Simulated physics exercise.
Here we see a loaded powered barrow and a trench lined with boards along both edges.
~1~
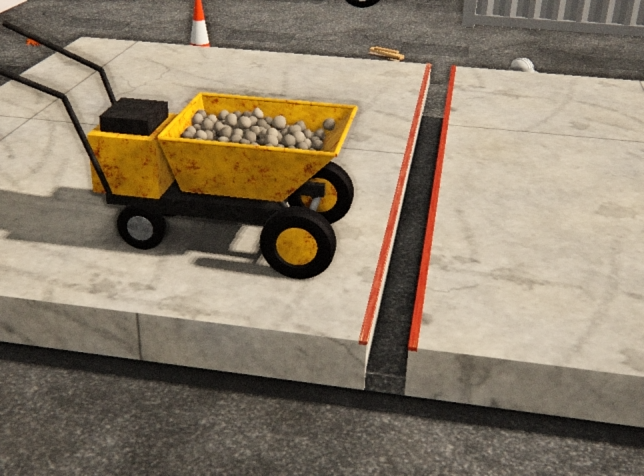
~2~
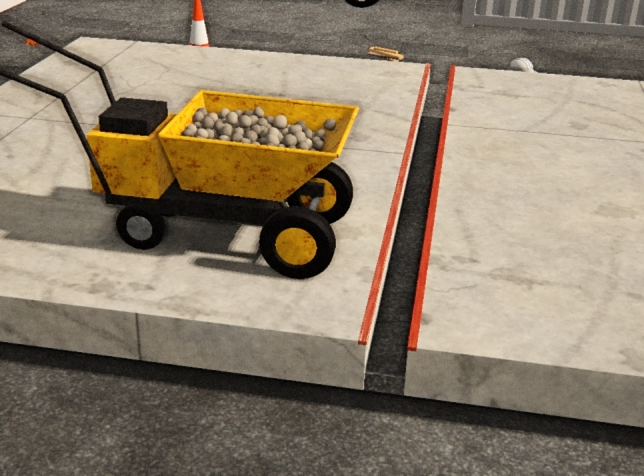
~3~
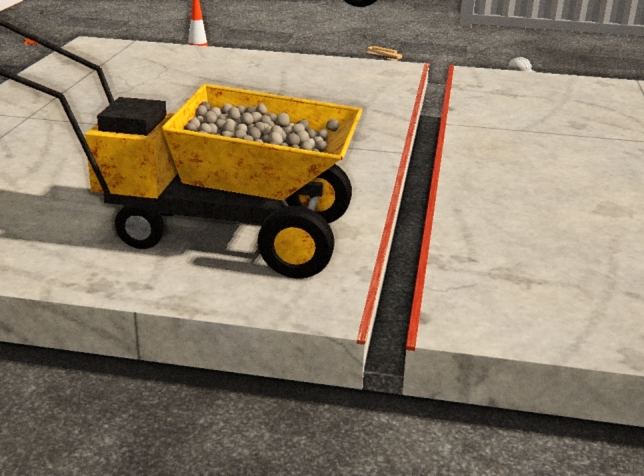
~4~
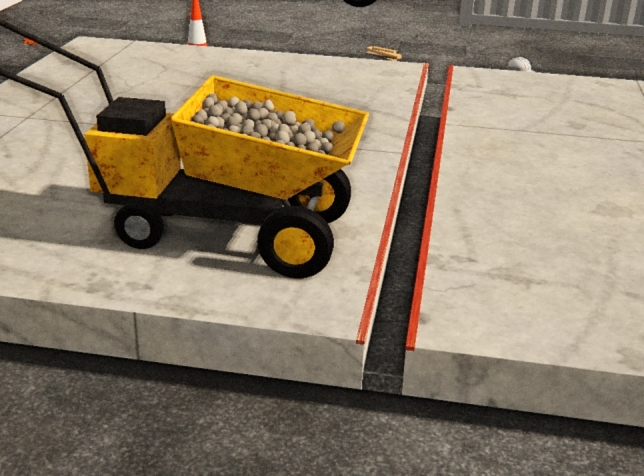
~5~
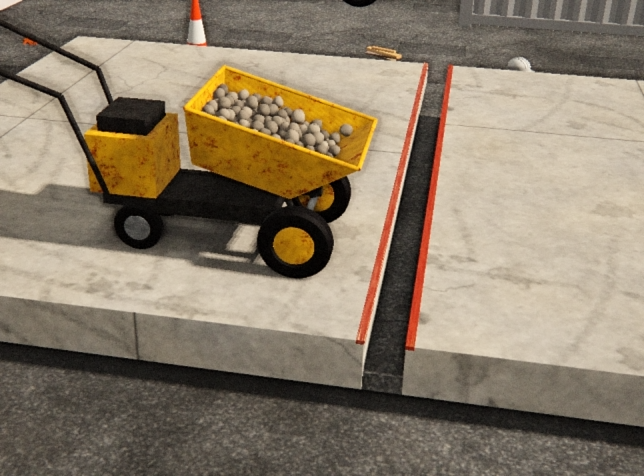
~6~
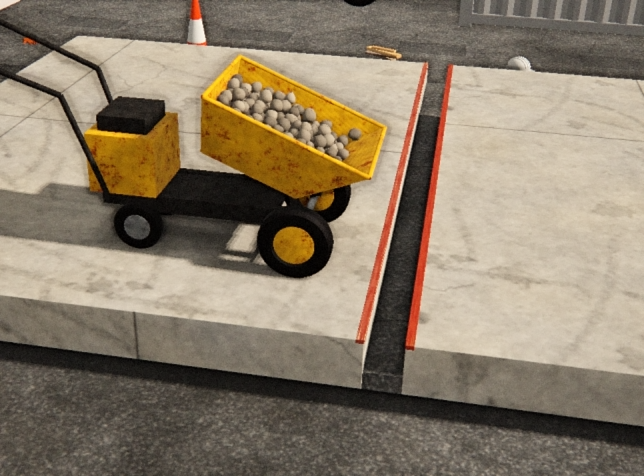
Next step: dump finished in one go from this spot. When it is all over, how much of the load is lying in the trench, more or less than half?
The trench will most likely get the lesser share of it.
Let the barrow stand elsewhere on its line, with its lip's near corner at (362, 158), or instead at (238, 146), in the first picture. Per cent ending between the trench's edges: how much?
First try: 0 per cent; second try: 40 per cent.
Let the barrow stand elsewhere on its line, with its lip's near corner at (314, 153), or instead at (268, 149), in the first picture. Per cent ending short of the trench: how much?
Roughly 0 per cent, then roughly 20 per cent.
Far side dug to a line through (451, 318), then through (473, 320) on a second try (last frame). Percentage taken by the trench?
First case 80 %, second case 90 %.
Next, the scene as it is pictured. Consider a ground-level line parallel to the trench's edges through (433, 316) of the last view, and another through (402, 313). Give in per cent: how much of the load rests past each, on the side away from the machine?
Near 60 % and 80 %.
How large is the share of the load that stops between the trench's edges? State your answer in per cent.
Somewhere around 25 percent, I'd say.
Soon after the last picture, skip tipped steeply; all in the skip.
A little later, skip tipped right over; about half in the skip; a small part in or heaped over the trench; about a third beyond it; a stray few falling.
Later still, skip tipped right over; a small part in the skip; about a quarter in or heaped over the trench; most beyond it.
At rest, skip tipped right over; about a quarter in or heaped over the trench; most beyond it.
